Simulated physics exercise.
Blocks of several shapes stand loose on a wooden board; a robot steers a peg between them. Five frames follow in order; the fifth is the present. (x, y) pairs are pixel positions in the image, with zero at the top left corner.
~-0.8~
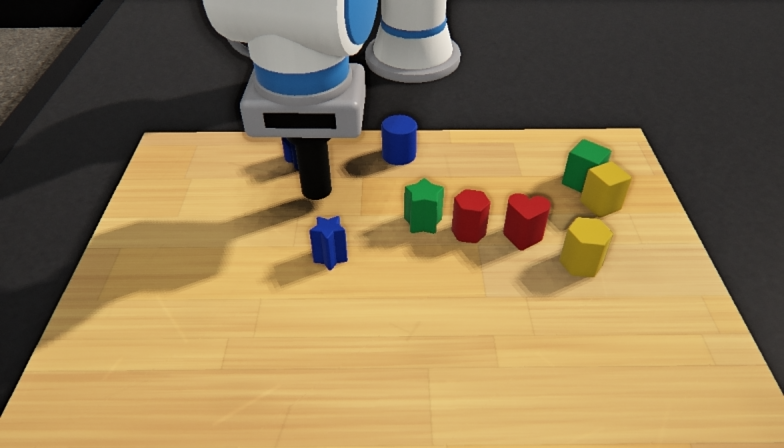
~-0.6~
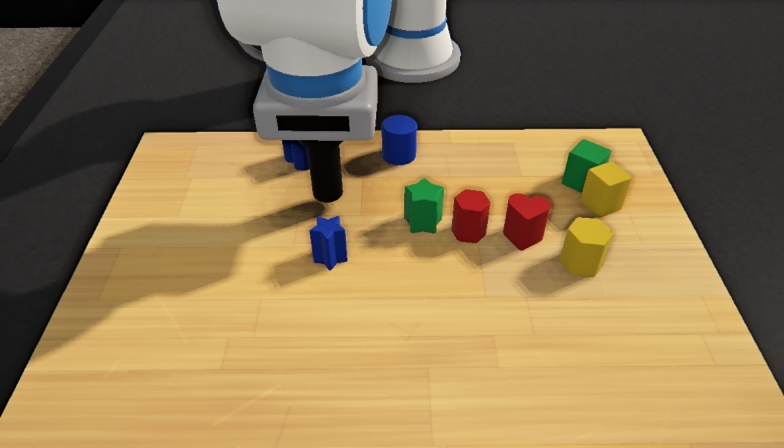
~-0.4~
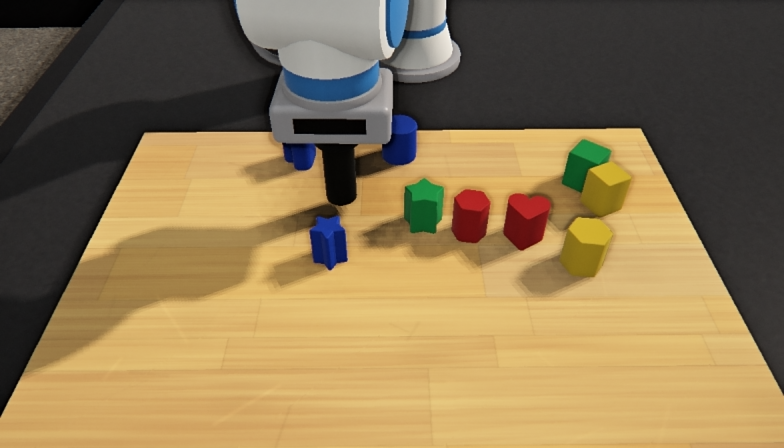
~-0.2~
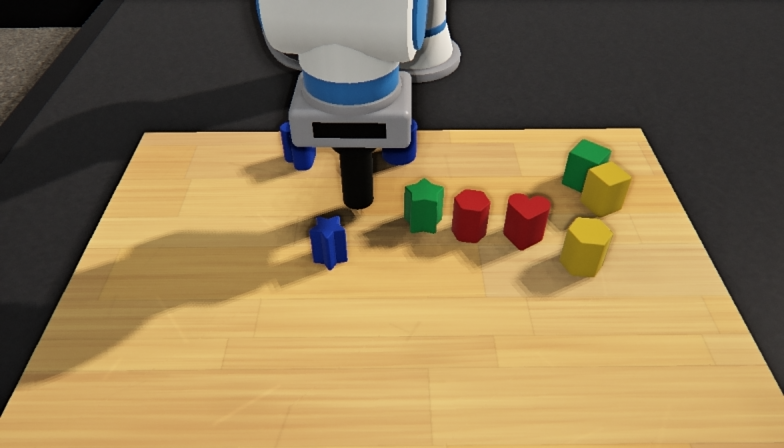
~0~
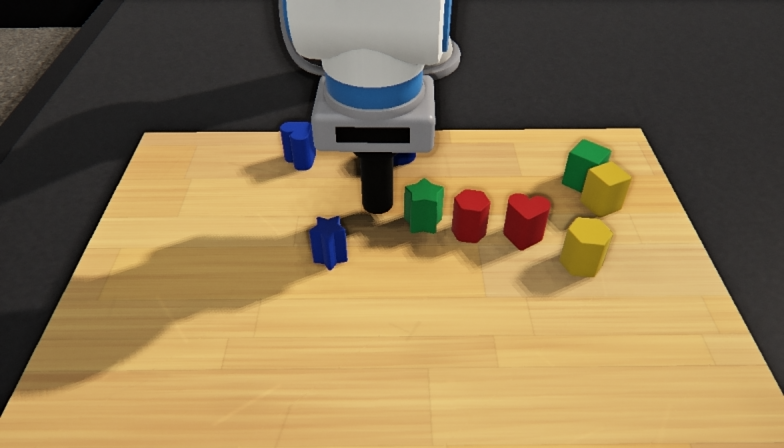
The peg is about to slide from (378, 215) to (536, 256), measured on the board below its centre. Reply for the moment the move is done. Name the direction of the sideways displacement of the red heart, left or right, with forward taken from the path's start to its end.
Left side.
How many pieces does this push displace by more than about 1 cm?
It displaces three or more.
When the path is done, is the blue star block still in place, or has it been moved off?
That block stays.
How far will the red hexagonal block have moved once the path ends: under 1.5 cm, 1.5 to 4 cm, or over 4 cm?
Upwards of 4 cm.
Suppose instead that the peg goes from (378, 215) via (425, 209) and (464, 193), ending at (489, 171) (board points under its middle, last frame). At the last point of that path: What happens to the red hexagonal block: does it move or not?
At the end of the path, it will have moved.
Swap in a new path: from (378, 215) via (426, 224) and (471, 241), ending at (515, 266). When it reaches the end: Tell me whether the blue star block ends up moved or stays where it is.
Stays put.
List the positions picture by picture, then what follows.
Tip of the peg (317, 191), middles of tops, blue star block (327, 225), green star block (424, 190), red hexagonal block (472, 199), red heart (529, 204), yellow hexagonal block (591, 230), in the first picture.
Peg (328, 193), nothing pushed, in the second picture.
Peg (342, 196), nothing pushed, in the third picture.
Peg (358, 200), nothing pushed, in the fourth picture.
Peg (378, 204), blue star block (327, 225), green star block (424, 190), red hexagonal block (472, 199), red heart (529, 204), yellow hexagonal block (591, 230), in the fifth picture.
The first path, step by step. One third of the way, peg (429, 217); green star block (467, 200); red hexagonal block (500, 206); red heart (534, 204).
Two thirds of the way, peg (483, 231); green star block (523, 216), turned 15° clockwise; red hexagonal block (556, 227); red heart (565, 204), turned 15° anticlockwise; yellow hexagonal block (597, 233).
At the end, peg (539, 245); blue star block unmoved; green star block (578, 227), turned 25° clockwise; red hexagonal block (611, 243), turned 20° clockwise; red heart (580, 201), turned 25° anticlockwise; yellow hexagonal block (650, 245), turned 35° anticlockwise.
